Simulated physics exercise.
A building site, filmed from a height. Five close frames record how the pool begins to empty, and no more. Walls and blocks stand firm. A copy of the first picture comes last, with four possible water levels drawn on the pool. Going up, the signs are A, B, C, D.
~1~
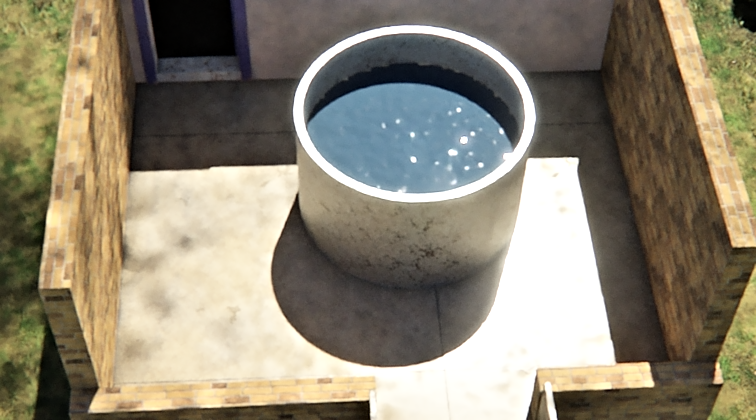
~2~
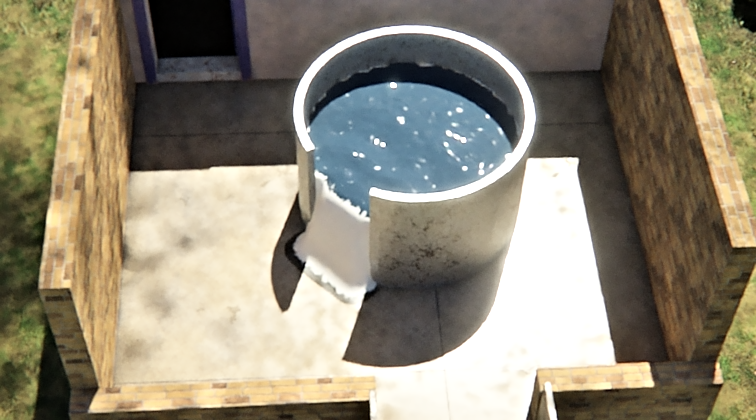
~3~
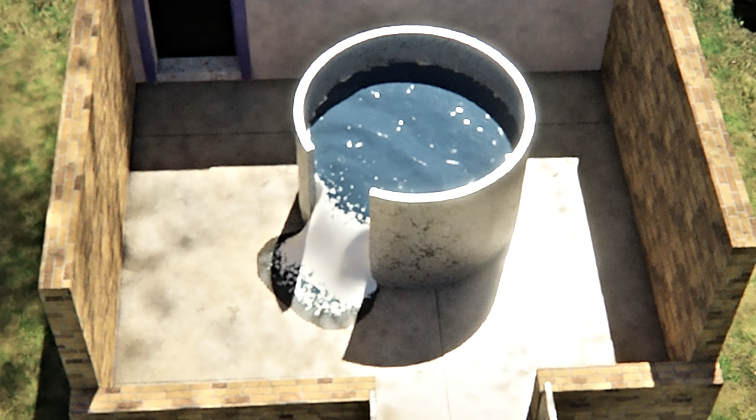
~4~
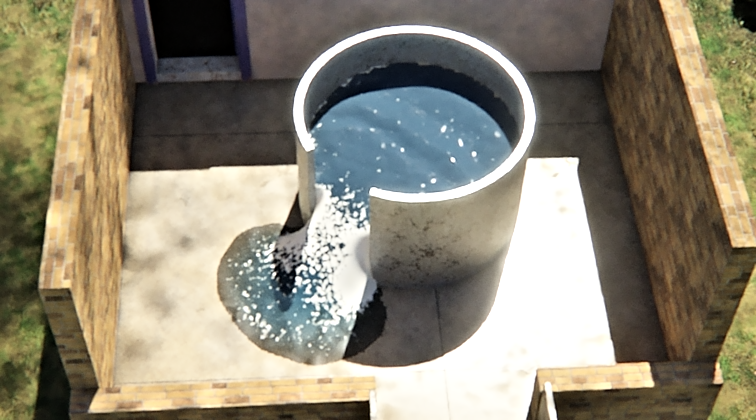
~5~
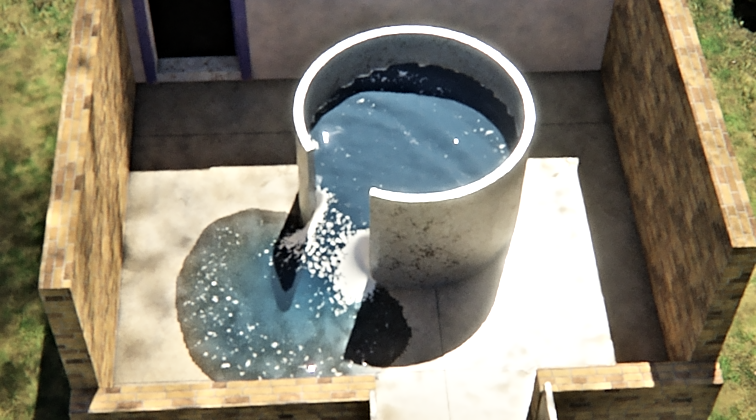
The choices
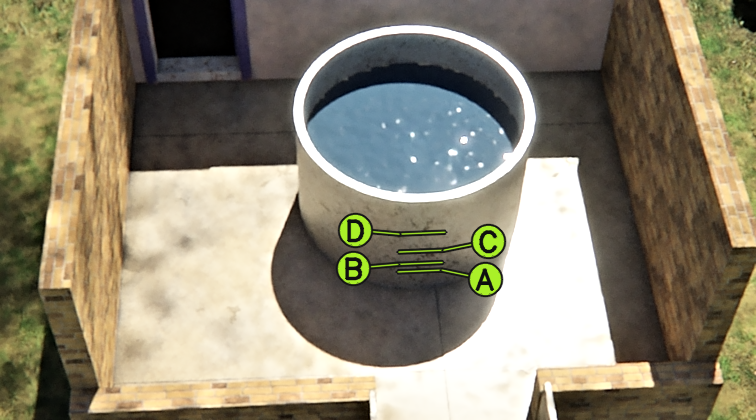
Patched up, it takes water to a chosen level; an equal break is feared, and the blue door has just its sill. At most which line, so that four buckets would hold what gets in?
Choose C.
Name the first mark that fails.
D it is.
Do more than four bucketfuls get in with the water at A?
No, not at all.
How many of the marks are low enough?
Three of the four.
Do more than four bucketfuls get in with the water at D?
Yes, it does.
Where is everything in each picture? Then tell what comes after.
Water in the pool at rest, its middle at (413, 140); foot of the blue doorway at (200, 81); open gate at (456, 368).
Water covers 2 % of the ground and shows as far out as (297, 242).
Water covers 4 % of the ground and shows as far out as (266, 269).
Water covers 9 % of the ground and shows as far out as (235, 259).
Water covers 18 % of the ground and shows as far out as (202, 310).
On the marked copy, A at (419, 271); B at (420, 263); C at (421, 251); D at (422, 233); from the bottom up A, B, C, D.
Choosing A, nothing gets over.
Choosing B, nothing gets over.
Choosing C, a bucket or two gets in.
Choosing D, about 14 bucketfuls get in.
